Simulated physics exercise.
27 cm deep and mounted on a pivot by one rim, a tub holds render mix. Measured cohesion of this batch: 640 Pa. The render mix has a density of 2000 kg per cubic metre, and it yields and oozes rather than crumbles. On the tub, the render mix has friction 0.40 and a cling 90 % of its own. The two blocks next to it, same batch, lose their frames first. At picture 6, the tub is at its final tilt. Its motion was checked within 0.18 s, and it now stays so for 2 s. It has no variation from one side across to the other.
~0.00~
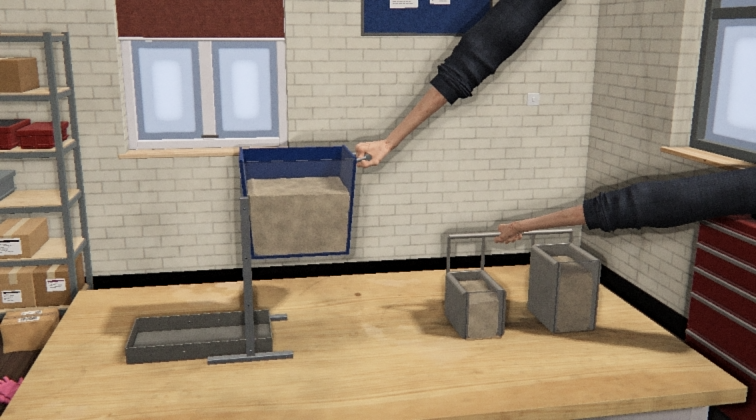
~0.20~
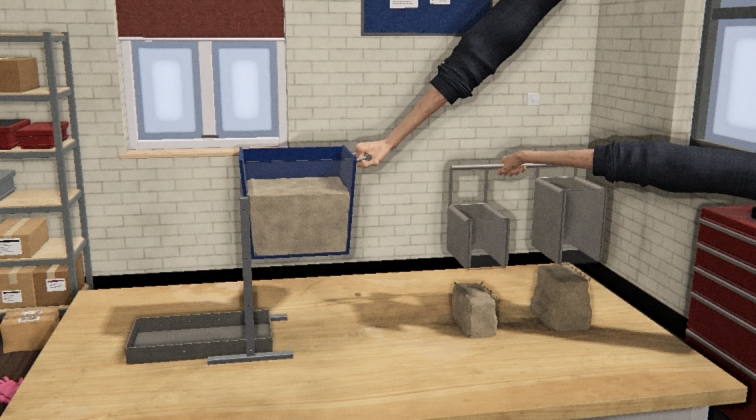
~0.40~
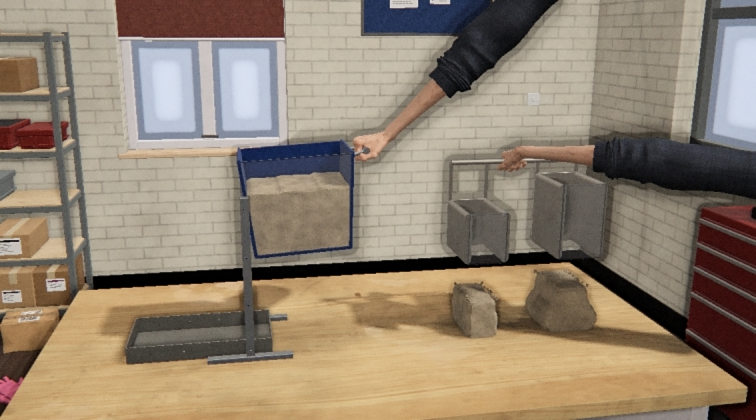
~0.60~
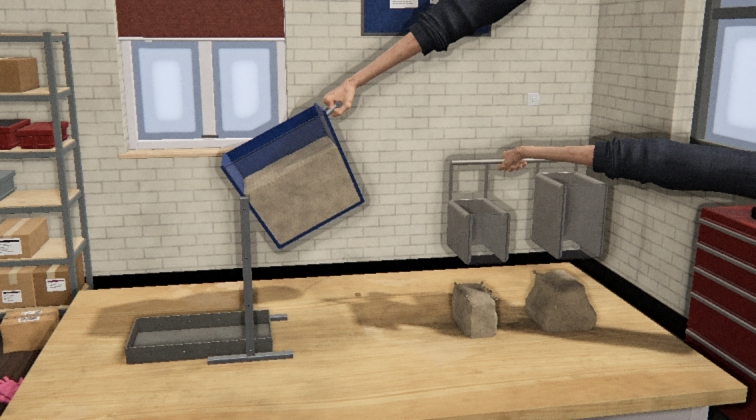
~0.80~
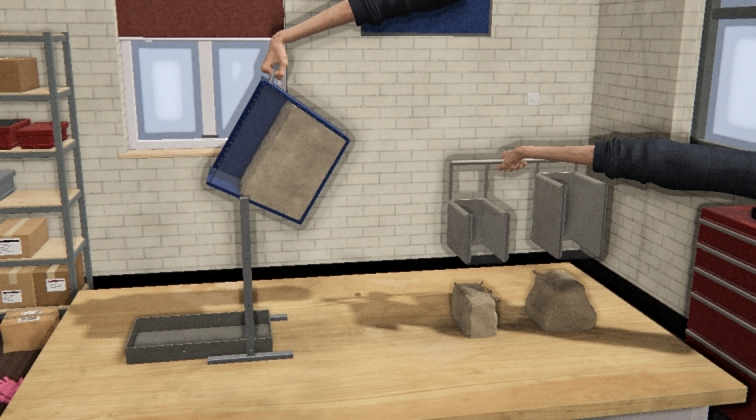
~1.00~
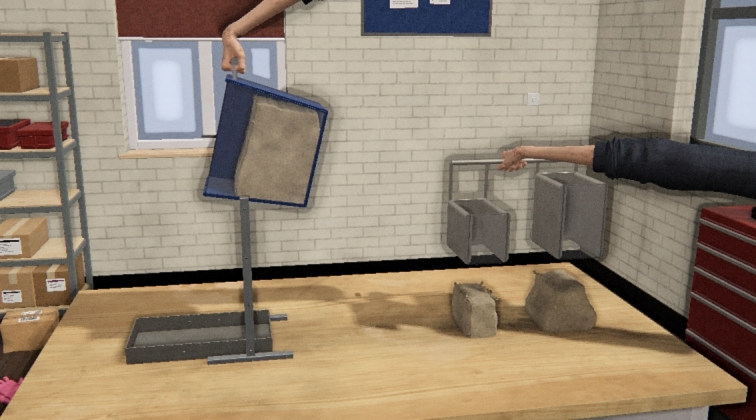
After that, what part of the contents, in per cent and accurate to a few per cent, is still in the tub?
The part still in the tub is near 100 out of 100.
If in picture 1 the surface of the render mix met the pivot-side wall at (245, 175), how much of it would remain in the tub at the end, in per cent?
That gives some 70 %.
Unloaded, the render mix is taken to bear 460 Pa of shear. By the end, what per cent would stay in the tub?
80 %.
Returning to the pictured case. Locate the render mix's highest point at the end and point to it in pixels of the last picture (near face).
Highest point: Approx. (292, 127).
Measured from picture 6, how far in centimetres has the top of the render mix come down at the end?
Roughly 6 cm.
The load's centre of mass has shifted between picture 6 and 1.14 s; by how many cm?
3 cm.
After 1.14 s, the tub is at 76 degrees and holds 100 %.
After 1.31 s, the tub is at 76 degrees and holds 100 %.
After 1.48 s, the tub is at 76 degrees and holds 100 %.
After 1.65 s, the tub is at 76 degrees and holds 100 %.
After 3.00 s, at the end, the tub is at 76 degrees and holds 100 %.
